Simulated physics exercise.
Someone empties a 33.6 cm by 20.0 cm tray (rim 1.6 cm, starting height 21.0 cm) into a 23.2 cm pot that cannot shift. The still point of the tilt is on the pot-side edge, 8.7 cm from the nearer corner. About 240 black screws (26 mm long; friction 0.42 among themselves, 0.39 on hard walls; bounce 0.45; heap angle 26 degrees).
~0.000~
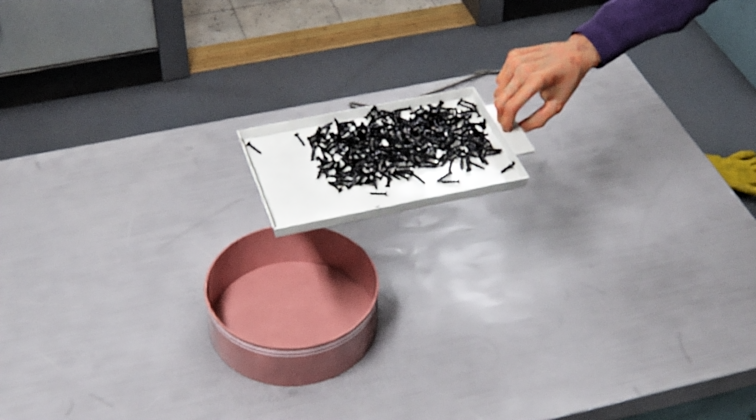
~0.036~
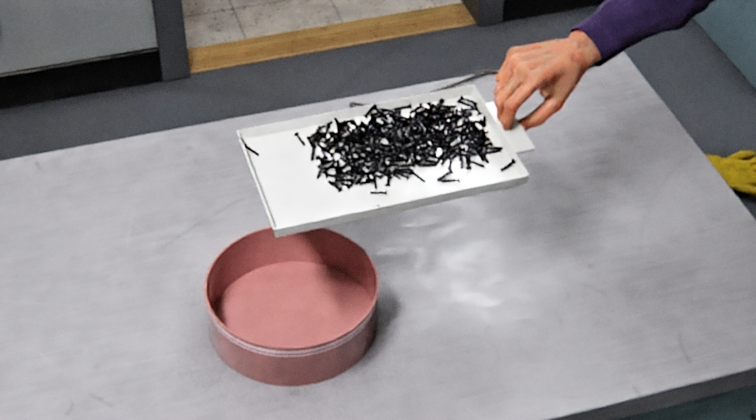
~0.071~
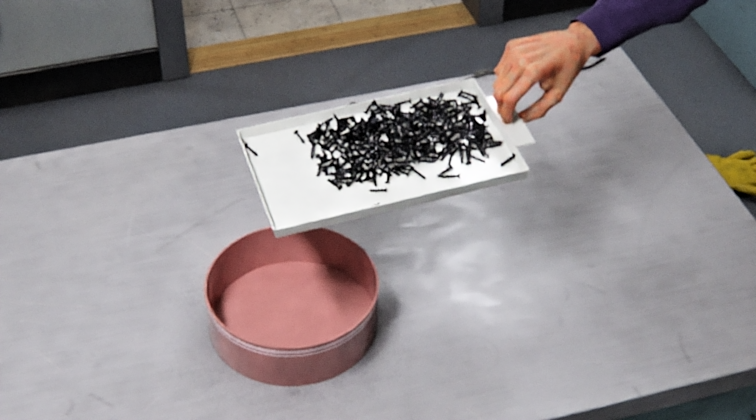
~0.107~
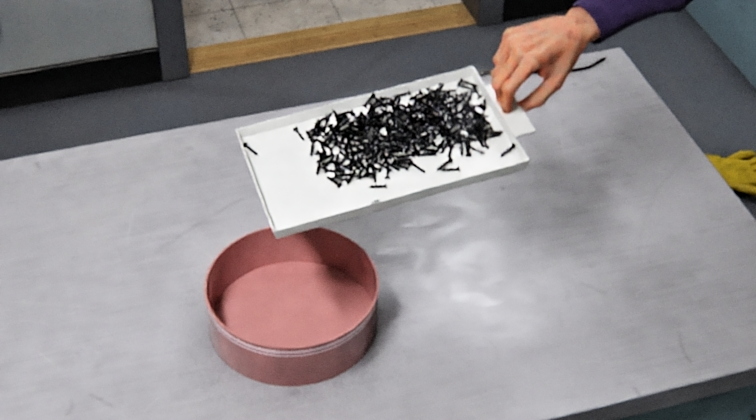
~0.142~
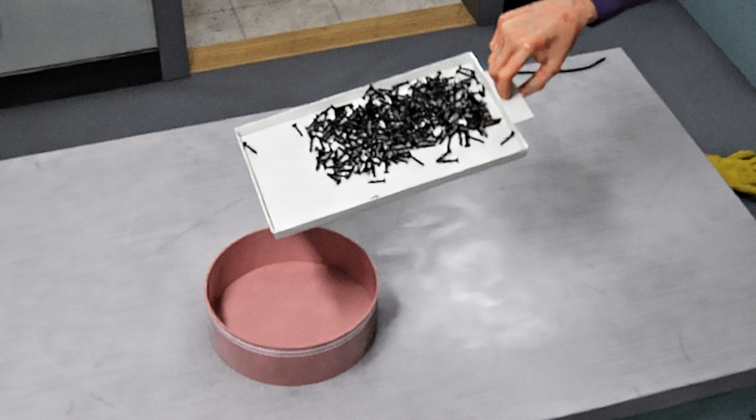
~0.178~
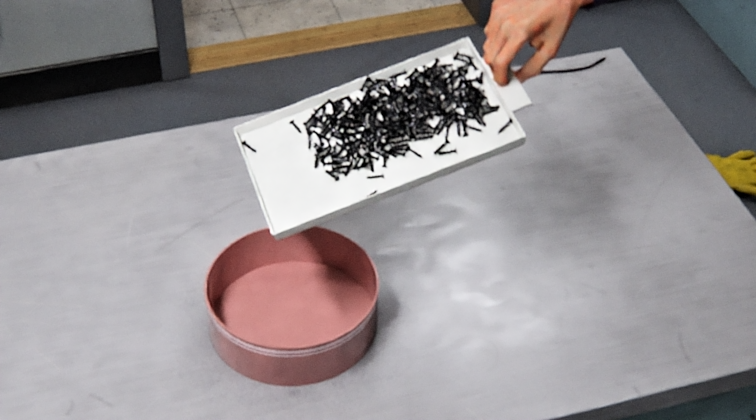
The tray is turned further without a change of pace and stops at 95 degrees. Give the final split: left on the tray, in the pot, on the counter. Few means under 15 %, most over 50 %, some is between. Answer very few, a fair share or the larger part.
Left on the tray: Very few; in the pot: A fair share; on the counter: The larger part.
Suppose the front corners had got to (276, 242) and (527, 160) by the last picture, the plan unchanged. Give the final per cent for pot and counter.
Pot 60, counter 35.
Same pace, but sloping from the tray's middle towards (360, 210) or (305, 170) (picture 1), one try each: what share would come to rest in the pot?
About 75 and 15 per cent.
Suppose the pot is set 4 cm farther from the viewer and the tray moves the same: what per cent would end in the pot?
Then about 30 per cent.
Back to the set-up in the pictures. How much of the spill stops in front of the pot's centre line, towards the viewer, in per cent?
Some 80 per cent.
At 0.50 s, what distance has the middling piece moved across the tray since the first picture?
Some 7 cm.
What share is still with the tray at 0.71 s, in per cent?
Roughly 40 per cent.
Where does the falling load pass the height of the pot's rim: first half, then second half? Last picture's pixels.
First near (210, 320), later near (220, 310).
After 0.50 s, tilt 55 degrees; the tray holds 100 %, the pot 0 %.
After 0.71 s, tilt 81 degrees; the tray holds 40 %, the pot 5 %.
After 1.04 s, tilt 95 degrees; the tray holds 0 %, the pot 35 %.
At rest (2.2 s), tray 0 %, pot 35 %, counter 65 %.
